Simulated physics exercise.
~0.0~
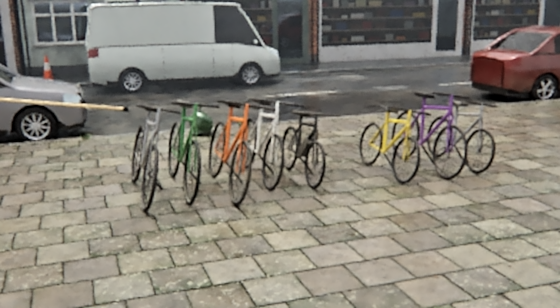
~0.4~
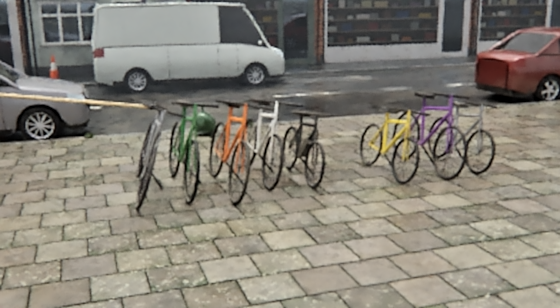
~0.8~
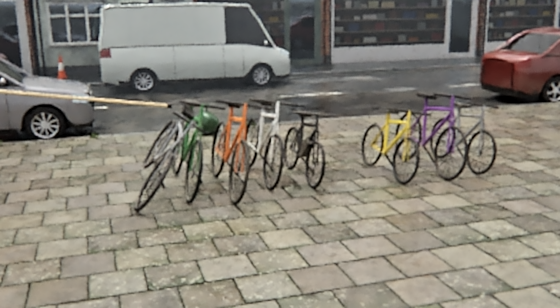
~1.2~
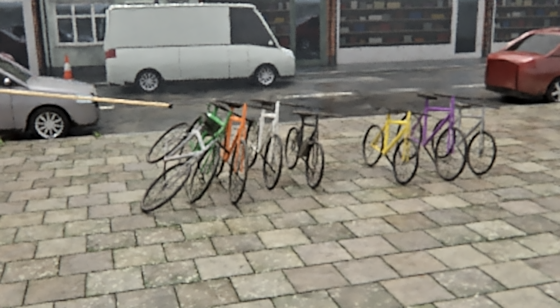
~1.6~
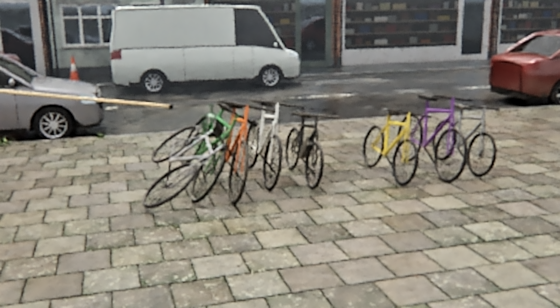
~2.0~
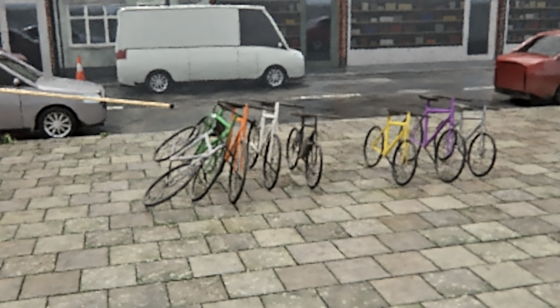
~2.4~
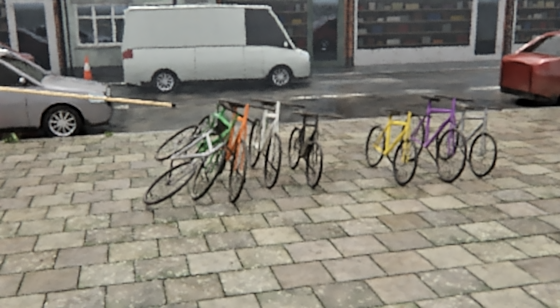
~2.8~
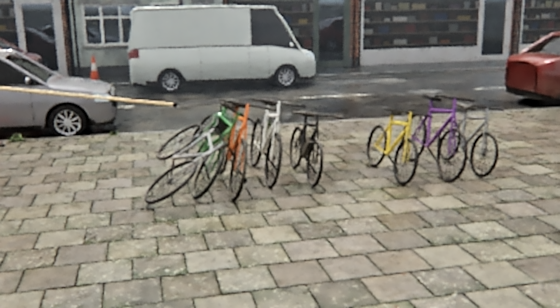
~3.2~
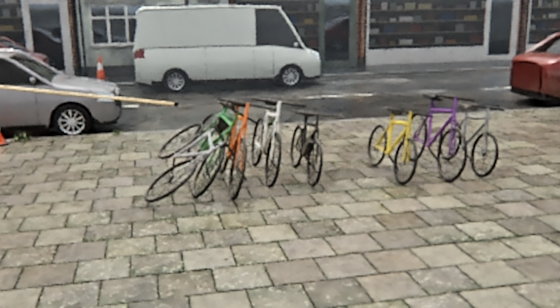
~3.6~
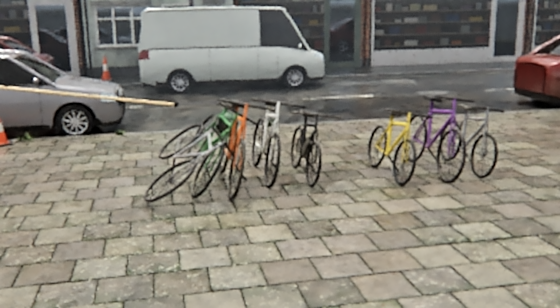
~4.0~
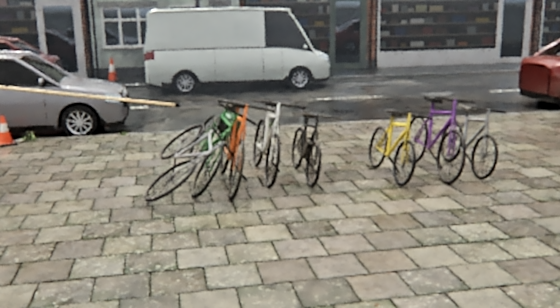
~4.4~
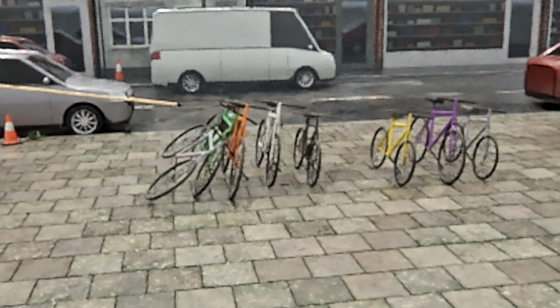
On a paved square beside a street with a parked white van, a pole pushed rightward into the leftmost bicycle, which tipped onto the green one and left both leaning against the orange bike, while it and the others, including yellow and purple, stayed standing.
